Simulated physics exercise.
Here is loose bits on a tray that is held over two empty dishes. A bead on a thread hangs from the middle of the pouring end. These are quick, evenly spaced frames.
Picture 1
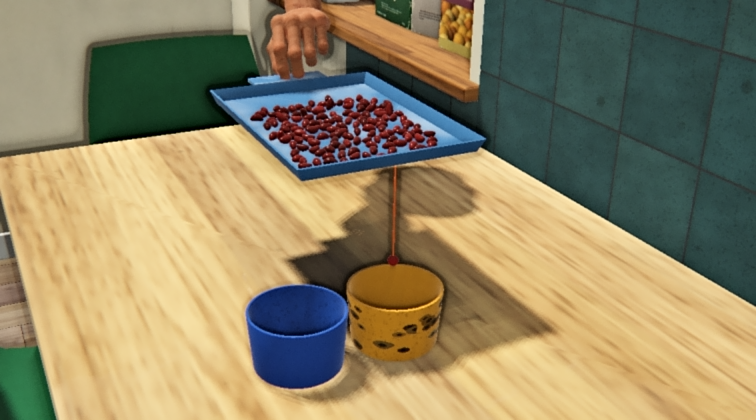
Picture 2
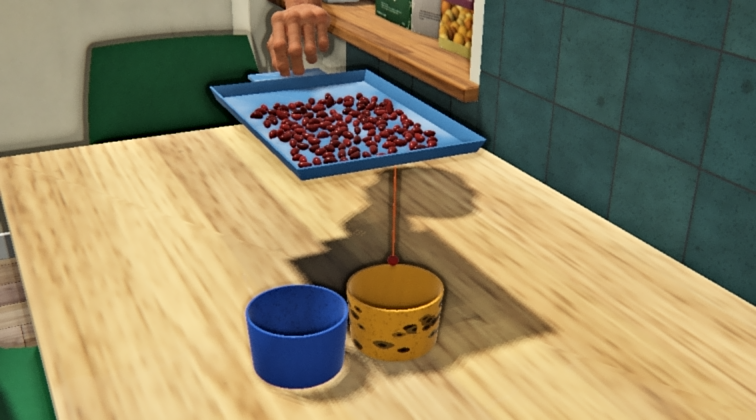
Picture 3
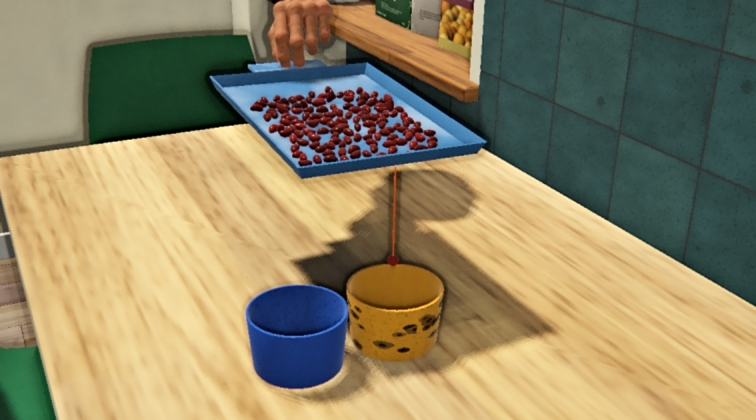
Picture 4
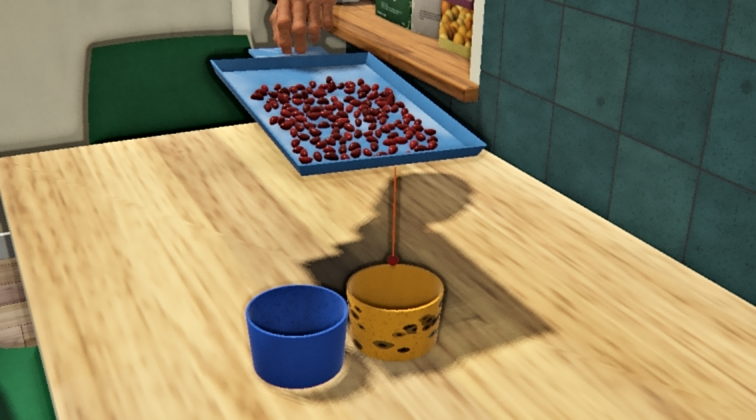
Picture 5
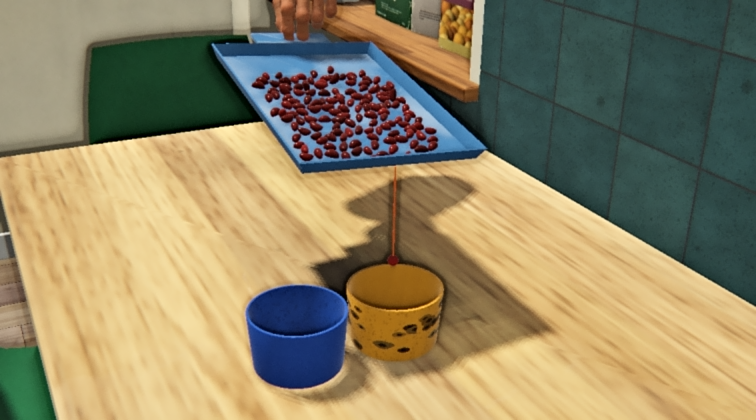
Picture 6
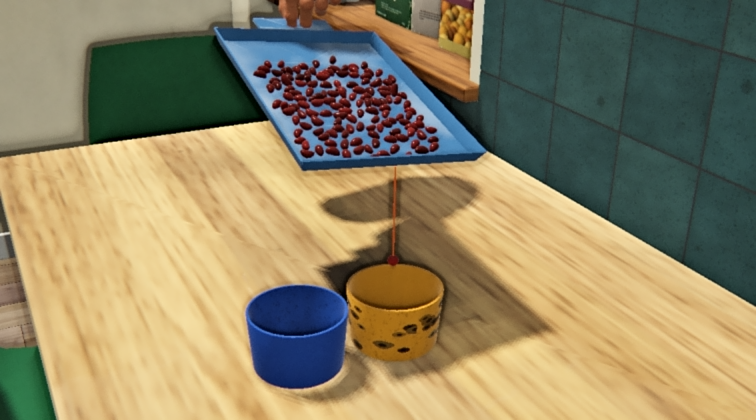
Blue tray of red beans tilting gradually, its handle end raised by a hand, above a blue dish and a spotted yellow dish.
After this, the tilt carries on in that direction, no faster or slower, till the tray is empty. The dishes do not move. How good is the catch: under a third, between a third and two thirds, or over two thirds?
Together they catch under a third.
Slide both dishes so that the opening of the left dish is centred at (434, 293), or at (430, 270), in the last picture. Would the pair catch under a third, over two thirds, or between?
In turn: The middle third; above two thirds.
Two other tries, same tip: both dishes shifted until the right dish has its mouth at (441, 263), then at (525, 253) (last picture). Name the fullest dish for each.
In turn: The right dish; the dish on the left.
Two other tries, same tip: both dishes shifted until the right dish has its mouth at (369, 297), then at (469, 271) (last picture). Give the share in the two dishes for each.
First some 0, then 90 per cent.
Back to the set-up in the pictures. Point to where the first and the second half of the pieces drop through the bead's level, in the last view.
Early half (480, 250), late half (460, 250).
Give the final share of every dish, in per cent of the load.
The left dish has 0 per cent, the right dish has 10.
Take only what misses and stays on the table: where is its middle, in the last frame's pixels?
Near (489, 317).
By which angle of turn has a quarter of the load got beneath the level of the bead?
At some 75 degrees.
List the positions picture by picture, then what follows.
Corners of the pouring end (302, 167) and (478, 138), level; middle of the load (341, 126), kidney beans; left dish (317, 357); right dish (417, 331); bead on its thread (393, 260), in the first picture.
Corners of the pouring end (302, 166) and (478, 138), level; middle of the load (341, 125), in the second picture.
Corners of the pouring end (302, 164) and (478, 140), tipped barely, lowest at the right corner; middle of the load (341, 121), in the third picture.
Corners of the pouring end (303, 162) and (479, 143), tipped a little, lowest at the right corner; middle of the load (342, 115), in the fourth picture.
Corners of the pouring end (304, 160) and (479, 146), tipped a little, lowest at the right corner; middle of the load (343, 108), in the fifth picture.
Corners of the pouring end (306, 158) and (479, 149), tipped clearly, lowest at the right corner; middle of the load (345, 103); left dish (317, 357); right dish (417, 331), in the sixth picture.
Just after the last frame, tray tipped steeply; the larger part on the tray; just a few outside both; about a tenth in the air.
A moment on, tray tipped right over; just a few on the tray; about a tenth in the right dish; the larger part outside both; about a tenth in the air.
Further on, tray tipped past a quarter turn; about a tenth in the right dish; the larger part outside both.
When it is over, tray tipped past a quarter turn; not one in the left dish; about a tenth in the right dish; the larger part outside both.
